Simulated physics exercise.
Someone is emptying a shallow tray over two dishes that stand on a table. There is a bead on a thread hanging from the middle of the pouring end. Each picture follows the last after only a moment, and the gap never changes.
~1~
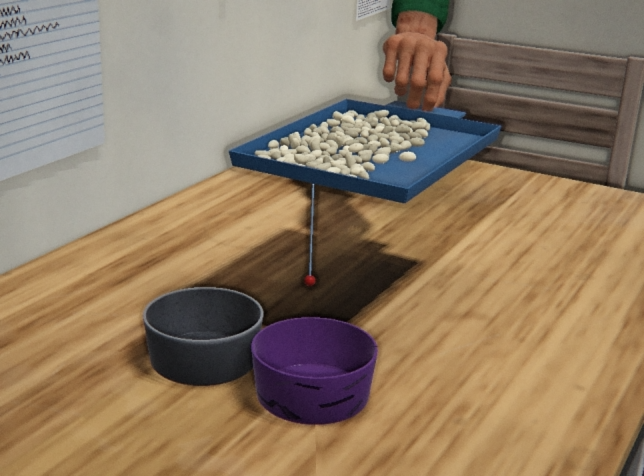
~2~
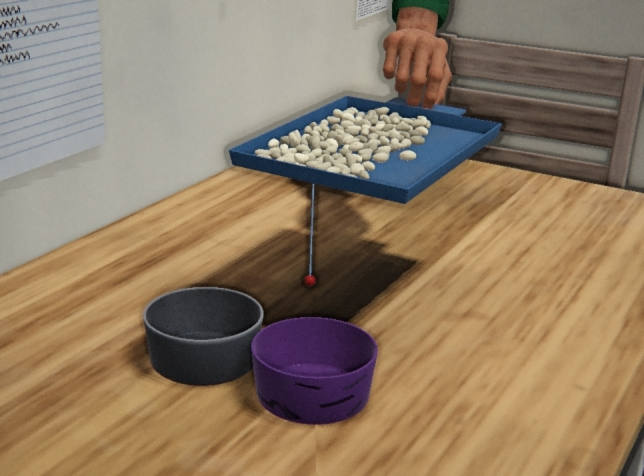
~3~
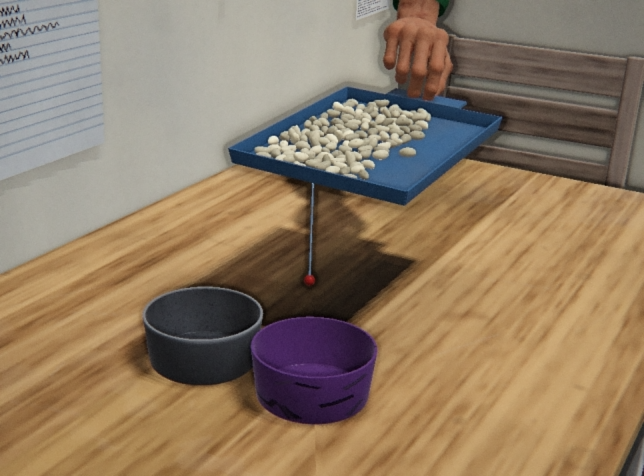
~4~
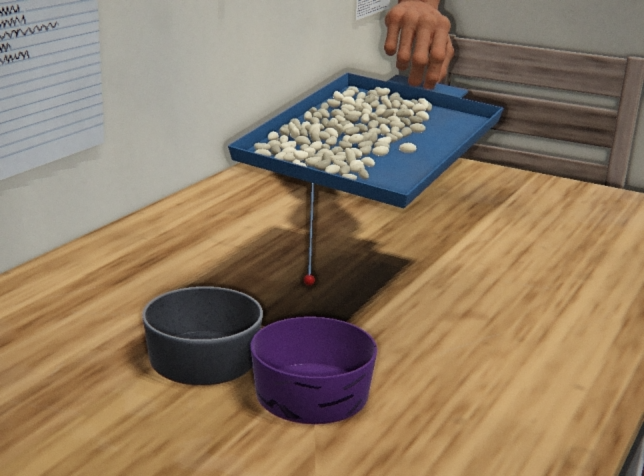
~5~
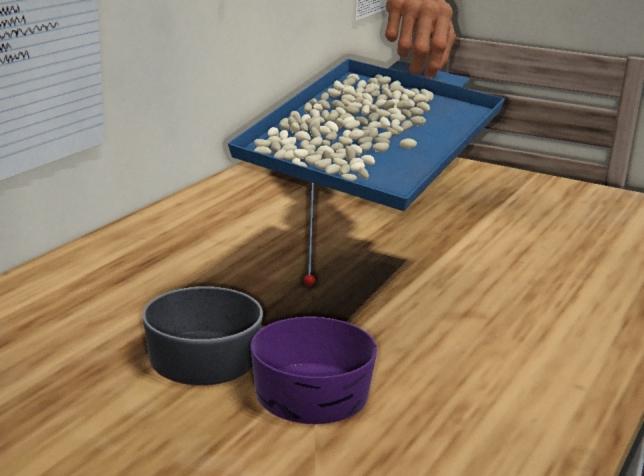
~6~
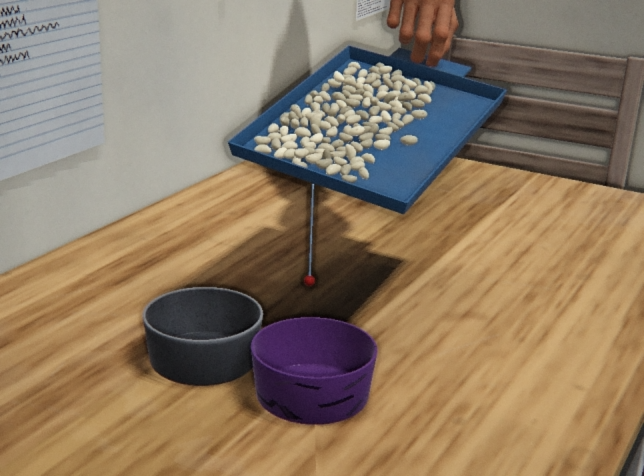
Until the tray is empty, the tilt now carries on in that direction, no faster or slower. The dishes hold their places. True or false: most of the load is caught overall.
False - less than half is caught.
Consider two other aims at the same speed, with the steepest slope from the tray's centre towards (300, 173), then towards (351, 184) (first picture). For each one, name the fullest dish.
Place one gives the leftmost dish, place two gives the rightmost dish.
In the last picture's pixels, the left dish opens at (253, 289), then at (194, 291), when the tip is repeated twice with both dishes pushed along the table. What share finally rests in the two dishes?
Around 80 % followed by around 30 %.
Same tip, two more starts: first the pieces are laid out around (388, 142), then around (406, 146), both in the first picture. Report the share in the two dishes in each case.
The first start gives 20 percent and the second 10 percent.
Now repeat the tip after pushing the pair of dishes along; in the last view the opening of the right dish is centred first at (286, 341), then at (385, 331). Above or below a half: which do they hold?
Placing 1: A minority of it. Placing 2: A majority of it.
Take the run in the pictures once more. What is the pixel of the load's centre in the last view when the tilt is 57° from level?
Centre estimate: (366, 144).
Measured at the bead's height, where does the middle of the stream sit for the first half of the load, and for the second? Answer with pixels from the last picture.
Near (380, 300) to start, and near (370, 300) afterwards.
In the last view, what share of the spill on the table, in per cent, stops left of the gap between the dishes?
Roughly 0 in a hundred.
Shortly afterwards, tray tipped steeply; all but a few on the tray; only a few in the air.
Next, tray tipped right over; the bulk on the tray; only a few in the right dish; a little outside both; only a few in the air.
Some moments later, tray tipped past a quarter turn; near a quarter in the right dish; only a few in the left dish; the bulk outside both.
In the end, tray tipped past a quarter turn; near a quarter in the right dish; only a few in the left dish; the bulk outside both.
